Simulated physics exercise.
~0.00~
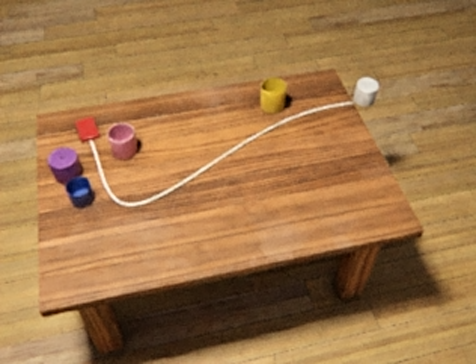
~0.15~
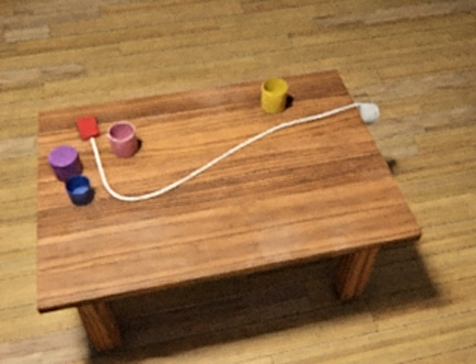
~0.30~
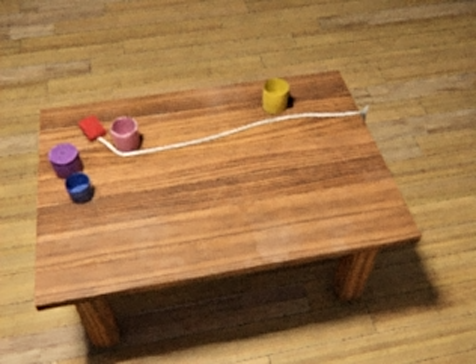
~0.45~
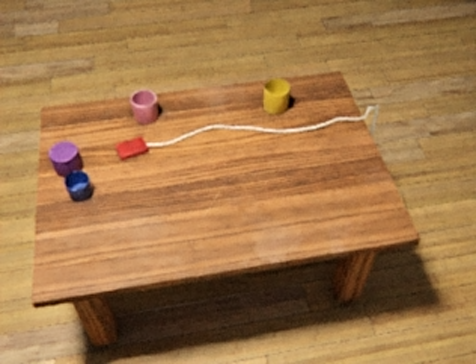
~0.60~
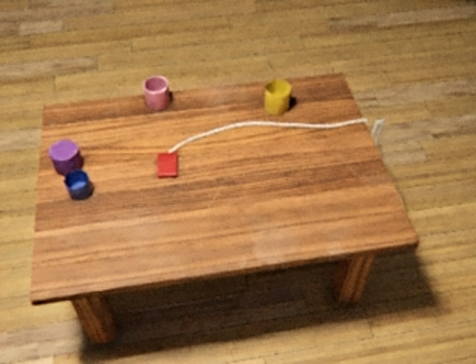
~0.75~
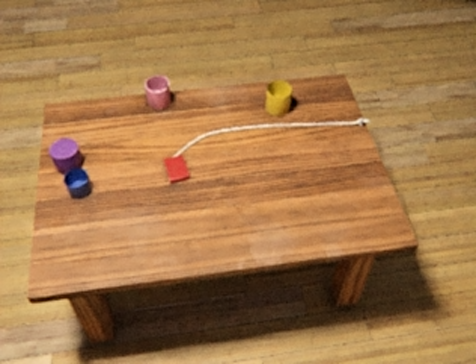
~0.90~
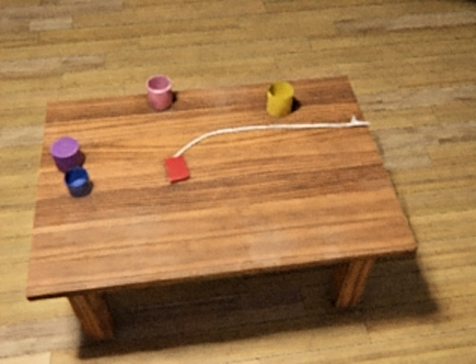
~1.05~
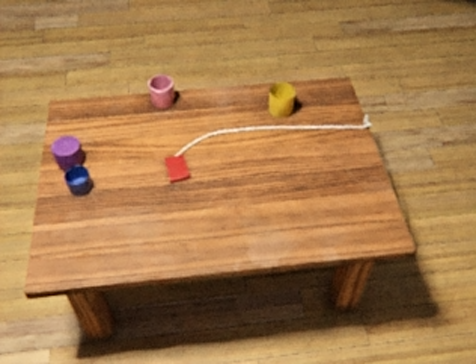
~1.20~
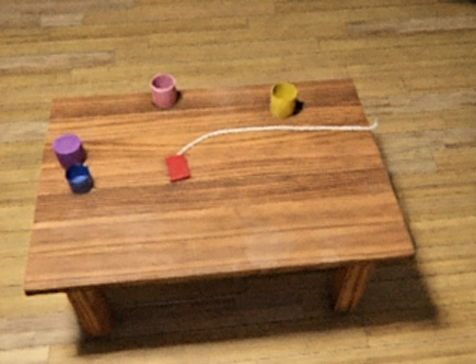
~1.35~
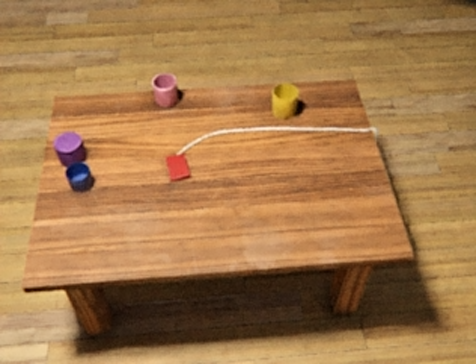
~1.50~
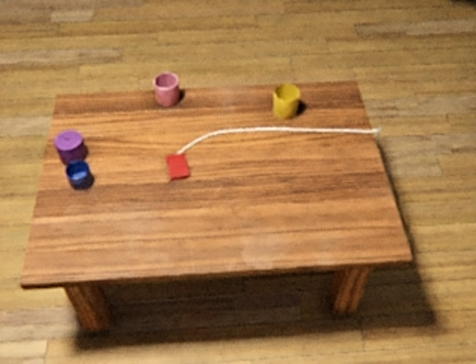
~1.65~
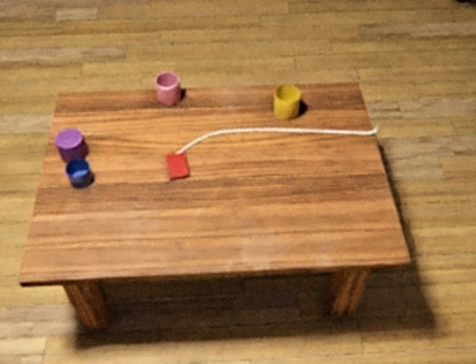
On a wooden table, a white speaker dropped off the right edge and pulled its cable along, dragging the red phone rightward and pushing the pink mug toward the back; both stopped on the table, while the other containers stayed put.
